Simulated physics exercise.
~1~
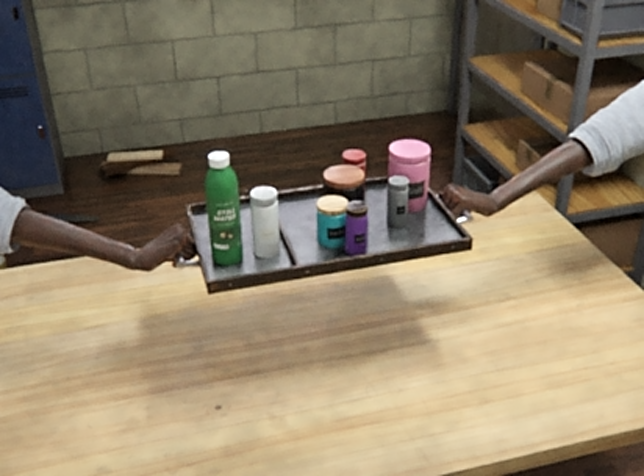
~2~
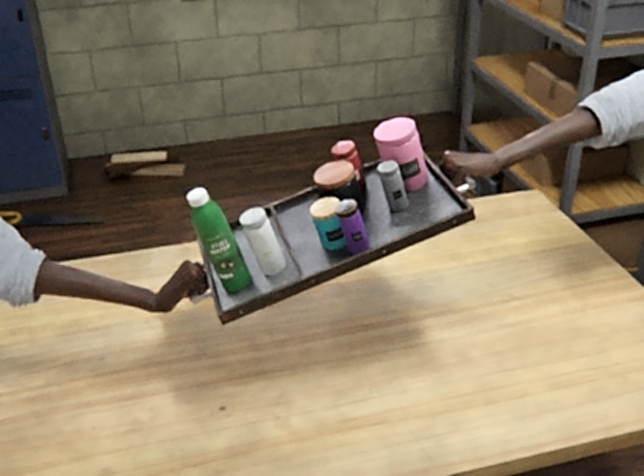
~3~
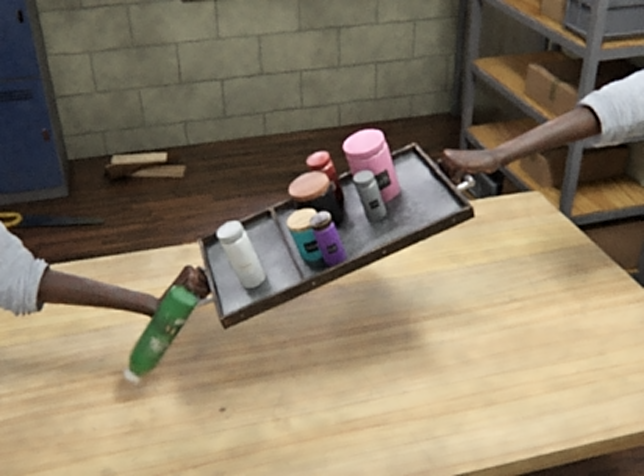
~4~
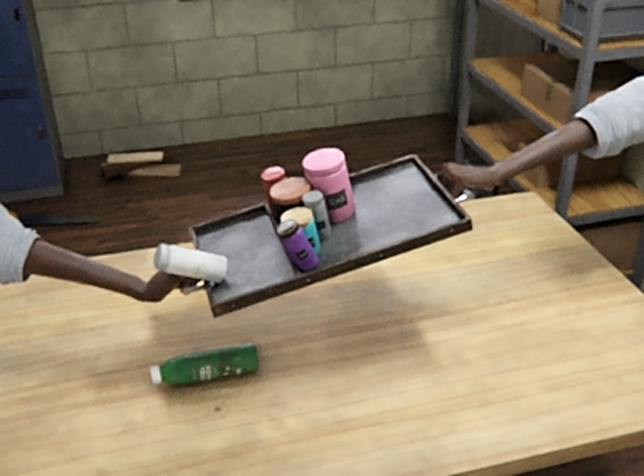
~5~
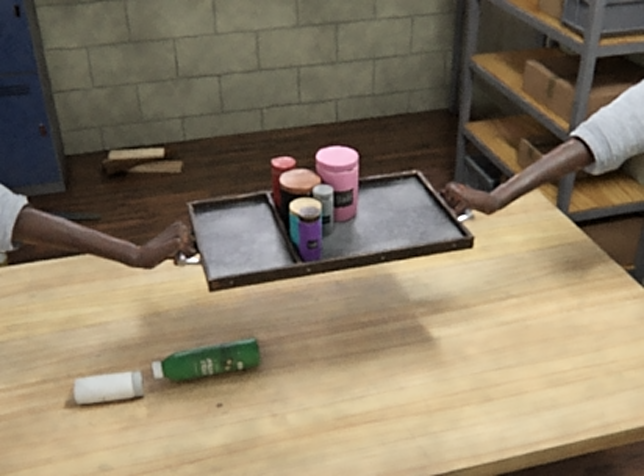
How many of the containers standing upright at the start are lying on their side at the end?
Two of them end up lying on their side, the green bottle and the white shaker.
